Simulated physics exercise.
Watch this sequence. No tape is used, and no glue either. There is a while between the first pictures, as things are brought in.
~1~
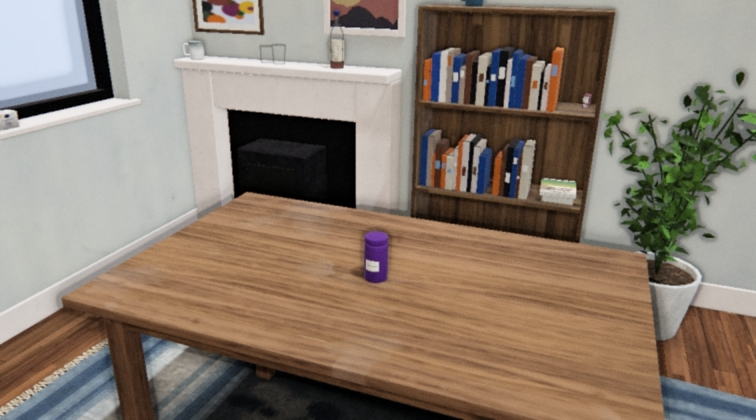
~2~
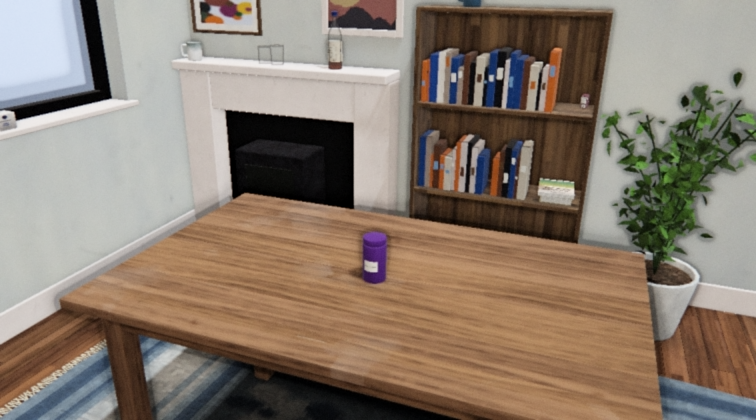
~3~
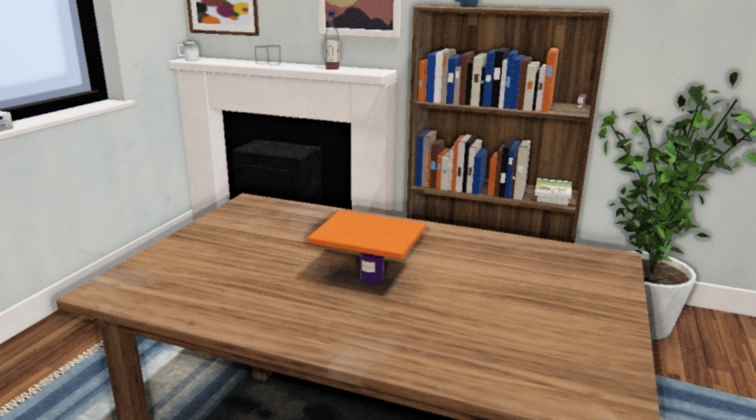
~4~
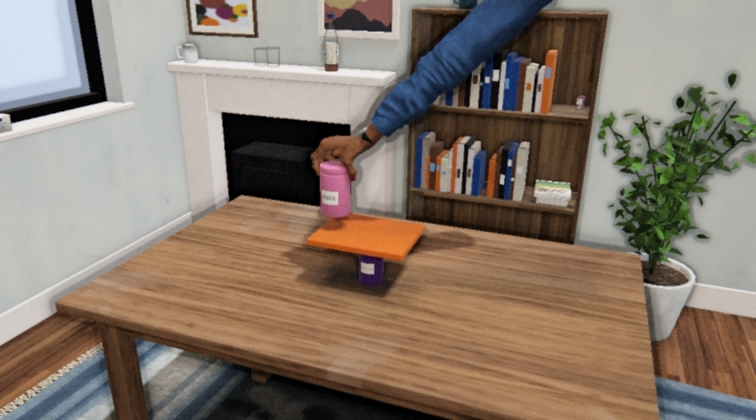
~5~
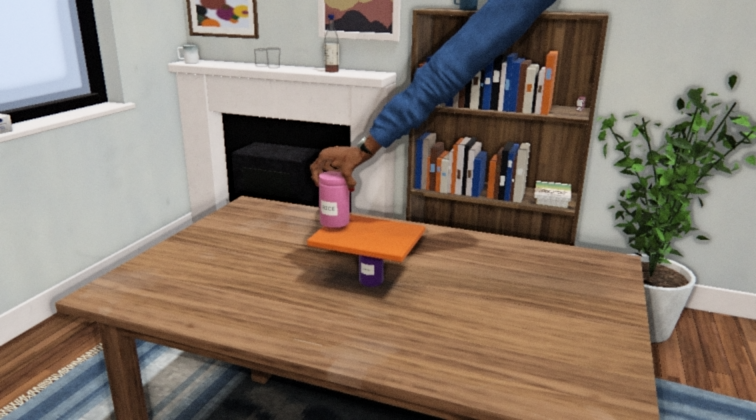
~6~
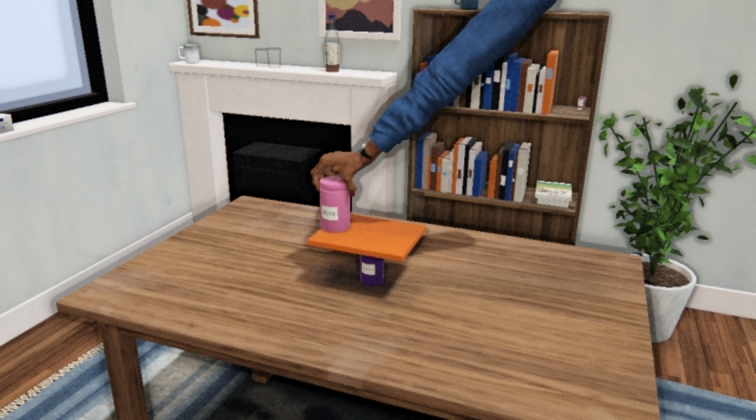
We see a purple jar on a wooden table, then an orange board resting across its top. A hand lowers a pink jar onto the board's left side and keeps hold of it there.
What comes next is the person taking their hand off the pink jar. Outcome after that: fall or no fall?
The result is a spill.
Then, 0.40 s past the last view, pink jar now fallen; orange lid on its side.
Then, 1.40 s past the last view, orange lid now fallen.
Finally, fallen, pink jar and orange lid; purple jar still in place. The stack comes apart.
